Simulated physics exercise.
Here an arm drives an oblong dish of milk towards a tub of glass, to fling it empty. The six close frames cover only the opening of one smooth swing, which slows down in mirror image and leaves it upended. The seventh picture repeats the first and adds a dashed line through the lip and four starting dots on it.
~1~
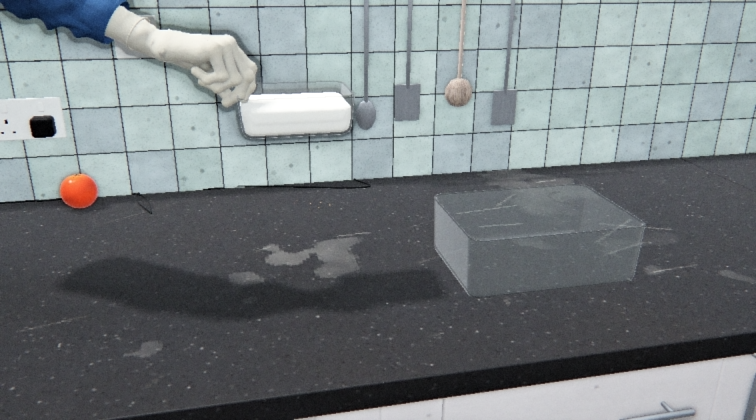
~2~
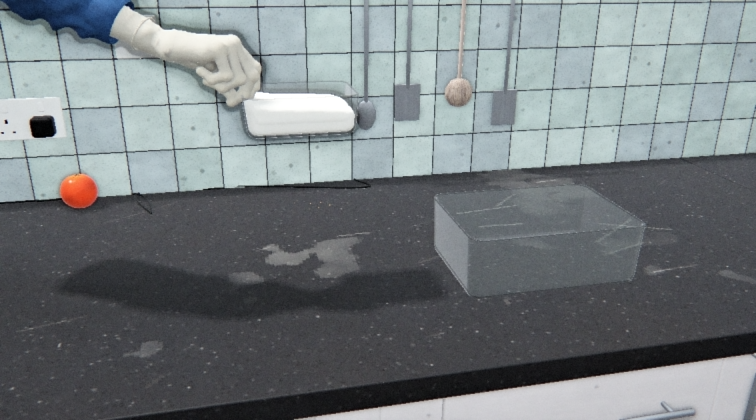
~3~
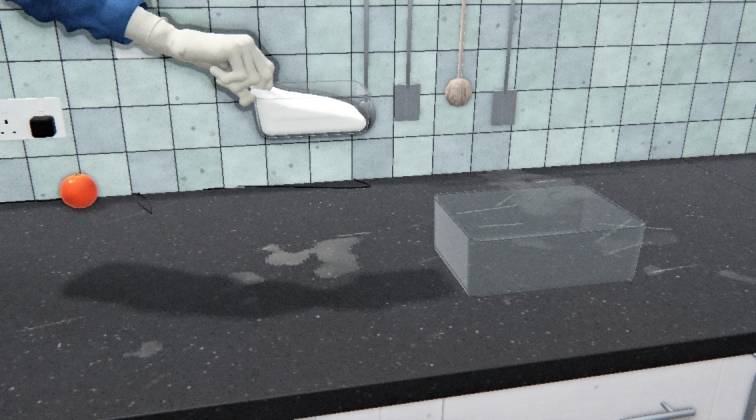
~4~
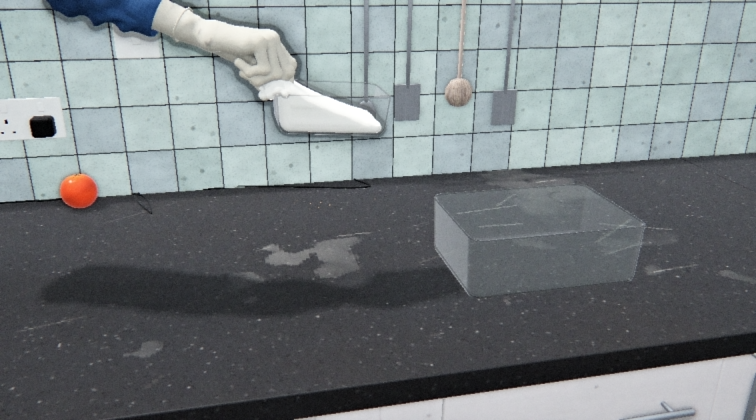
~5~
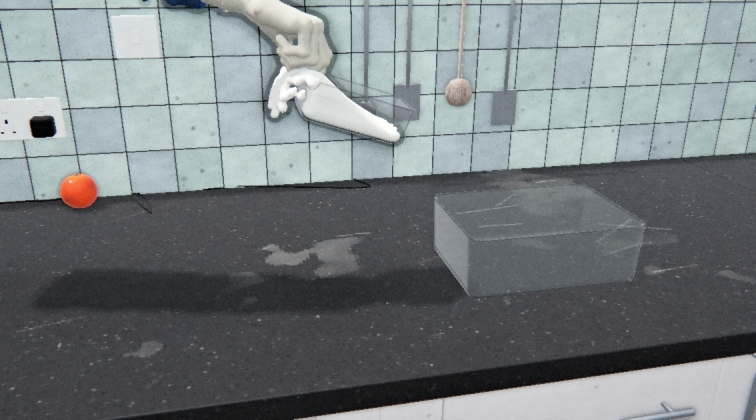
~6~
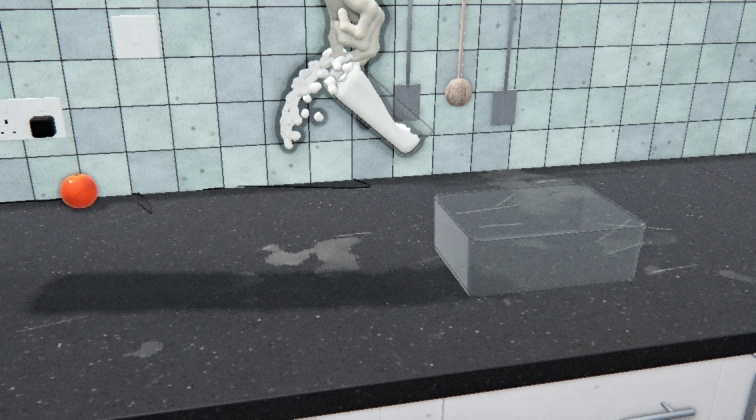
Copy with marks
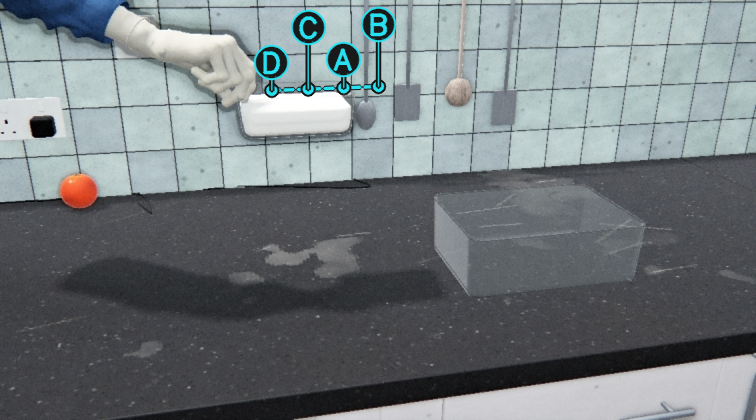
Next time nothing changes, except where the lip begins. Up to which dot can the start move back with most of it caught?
The answer is dot C.
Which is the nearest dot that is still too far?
The answer is D.
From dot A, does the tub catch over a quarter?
Yes.
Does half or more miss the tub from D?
Yes, it does.
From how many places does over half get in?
Three of the four.
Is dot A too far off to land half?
No, that is safe.
On the marked copy, A at (343, 87); B at (378, 86); C at (308, 89); D at (271, 90).
For dot A, about 78 % lands in the tub, 14 % falls short and 8 % goes beside or beyond.
For dot B, about 75 % lands in the tub, 13 % falls short and 12 % goes beside or beyond.
For dot C, about 66 % lands in the tub, 28 % falls short and 7 % goes beside or beyond.
For dot D, about 20 % lands in the tub, 77 % falls short and 3 % goes beside or beyond.
